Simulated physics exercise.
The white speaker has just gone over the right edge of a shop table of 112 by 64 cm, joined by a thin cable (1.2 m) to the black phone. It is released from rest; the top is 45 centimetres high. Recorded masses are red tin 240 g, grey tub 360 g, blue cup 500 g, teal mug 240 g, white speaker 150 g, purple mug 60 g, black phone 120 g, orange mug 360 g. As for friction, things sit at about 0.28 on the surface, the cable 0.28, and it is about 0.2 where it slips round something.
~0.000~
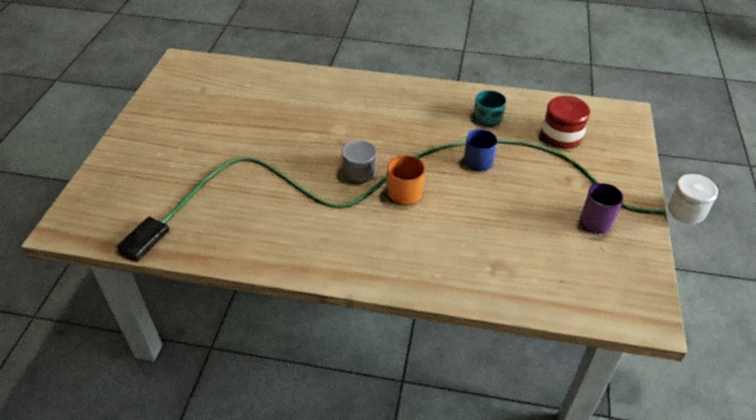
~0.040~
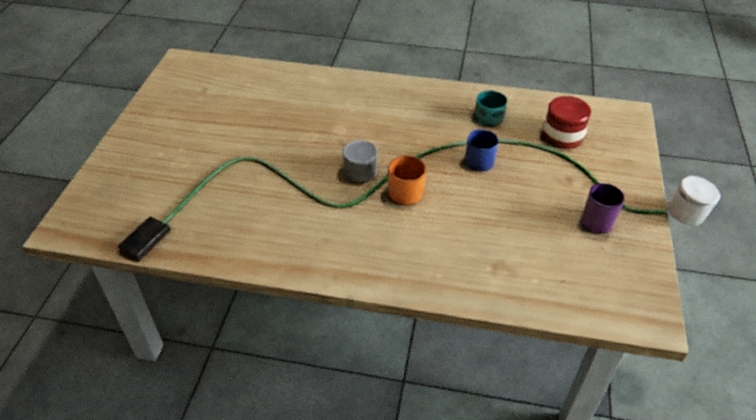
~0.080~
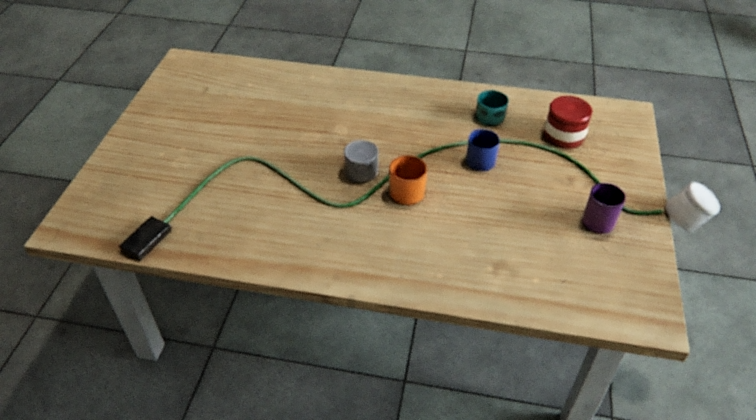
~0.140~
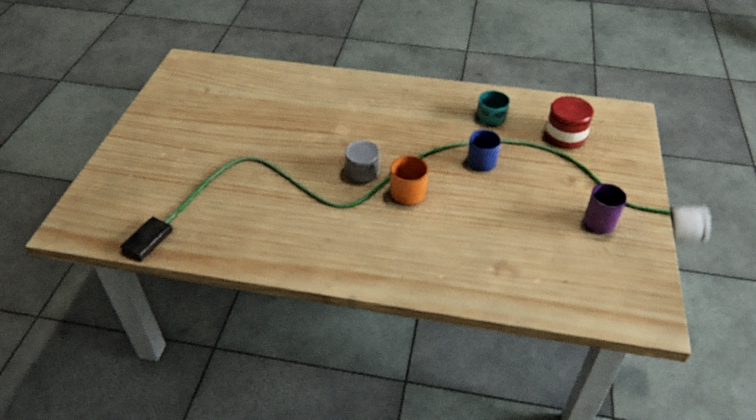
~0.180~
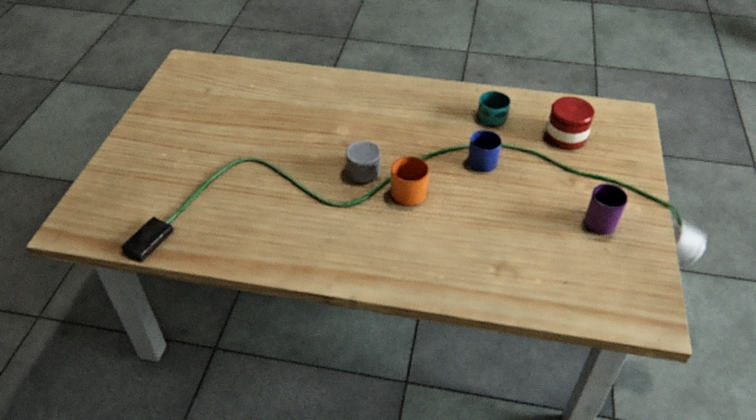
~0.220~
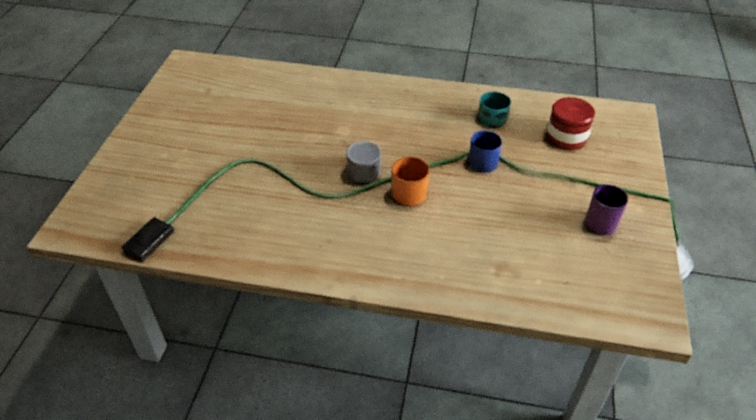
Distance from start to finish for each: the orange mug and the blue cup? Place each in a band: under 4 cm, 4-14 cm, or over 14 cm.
At the end, my guess is the orange mug covers only a tiny distance; my guess is the blue cup covers only a tiny distance.
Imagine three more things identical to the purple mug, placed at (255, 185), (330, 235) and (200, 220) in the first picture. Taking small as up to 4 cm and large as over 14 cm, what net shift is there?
Taken in order, they show a lot of movement, only a little movement, and finally a medium amount of movement.
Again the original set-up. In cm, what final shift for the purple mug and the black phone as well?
Purple mug roughly 0 cm, black phone roughly 30 cm.
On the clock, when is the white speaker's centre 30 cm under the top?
At about 0.34 s.
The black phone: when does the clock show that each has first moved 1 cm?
Black phone: 0.34 s.
After 0.5 s, the cable's tail end at (234, 245); black phone 13 cm off its start, white speaker over the edge.
After 0.7 s, the cable's tail end at (303, 231); black phone 28 cm off its start, white speaker over the edge.
After 1.0 s, the cable's tail end at (308, 230); black phone 29 cm off its start at (312, 207), white speaker over the edge.
After 1.2 s, the cable's tail end at (308, 230); black phone 29 cm off its start, white speaker over the edge.
After 2.4 s, the cable's tail end at (308, 230); blue cup 0 cm off its start at (488, 142), orange mug 0 cm off its start at (411, 169), black phone 29 cm off its start at (312, 207), white speaker over the edge.
